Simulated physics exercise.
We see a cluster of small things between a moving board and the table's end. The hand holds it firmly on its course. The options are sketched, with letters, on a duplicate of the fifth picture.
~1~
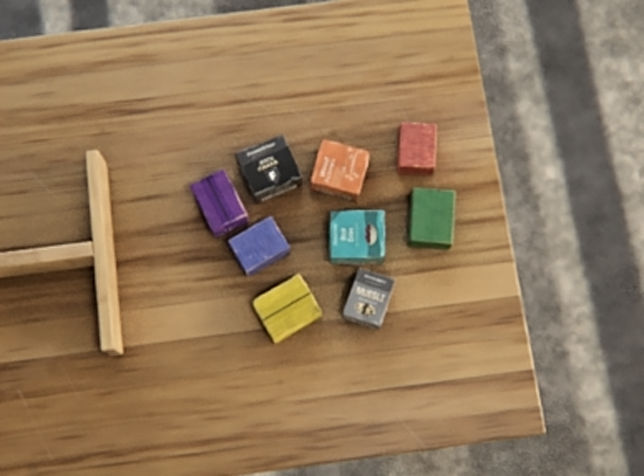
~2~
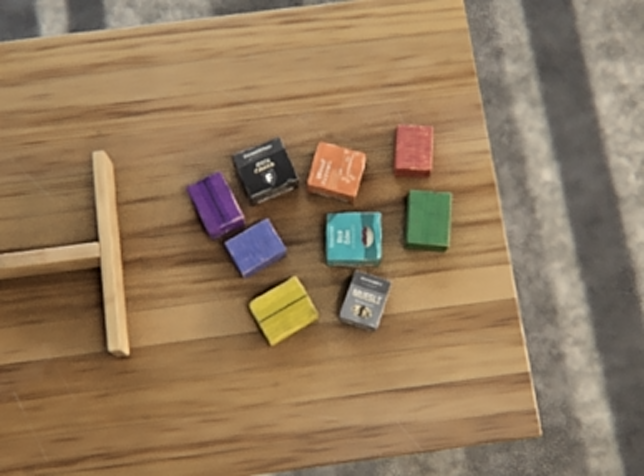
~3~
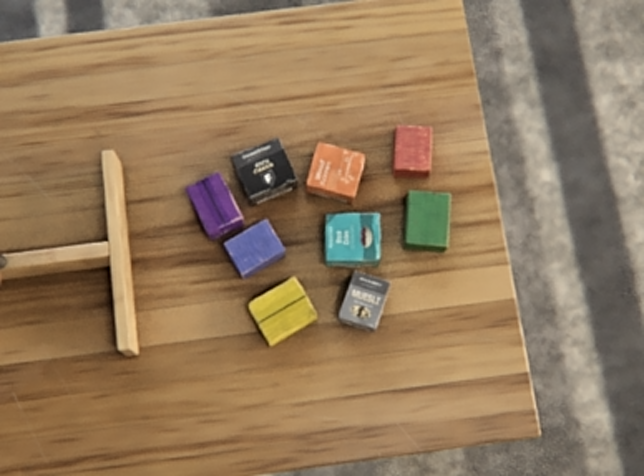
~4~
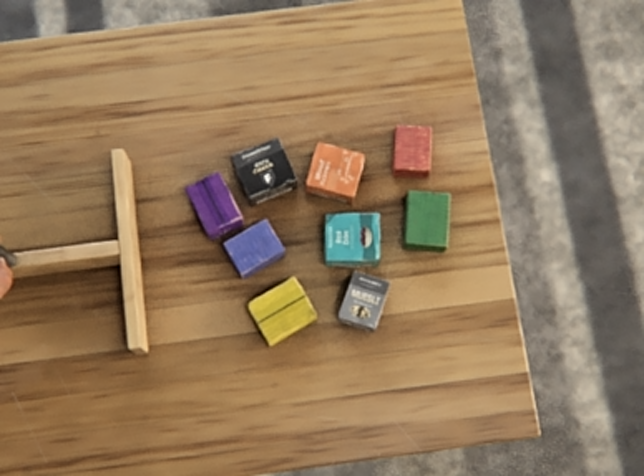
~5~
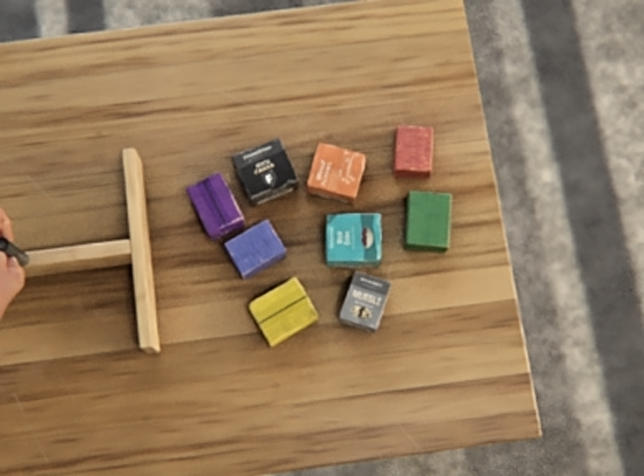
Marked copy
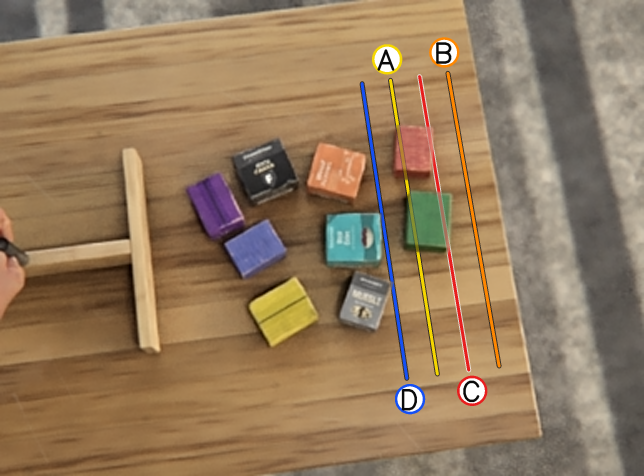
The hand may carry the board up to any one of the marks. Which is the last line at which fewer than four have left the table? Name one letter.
Line A.
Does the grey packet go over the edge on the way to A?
No.
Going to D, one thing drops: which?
It is the green block.
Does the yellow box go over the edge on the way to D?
No.
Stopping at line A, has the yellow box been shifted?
Yes.
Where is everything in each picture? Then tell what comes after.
In the first picture, orange box (340, 171); blue block (259, 247); turquoise packet (357, 238).
In the second picture, board (106, 248); green block (428, 221).
In the third picture, board (116, 248); purple box (215, 207).
In the fourth picture, board (126, 246); red block (412, 152).
In the fifth picture, board (137, 245); orange box (337, 174); blue block (255, 250); turquoise packet (353, 241).
On the marked copy, A at (413, 222); B at (473, 214); C at (443, 218); D at (384, 226).
With A. Early on, board (237, 233); yellow box (288, 313); orange box (347, 172).
Further on, board (336, 220); green block (465, 215); red block (453, 150).
At the end, board (411, 211); green block over the edge; red block over the edge; two fallen.
As for the rest, B drops five; C drops five; D is within the limit but short.
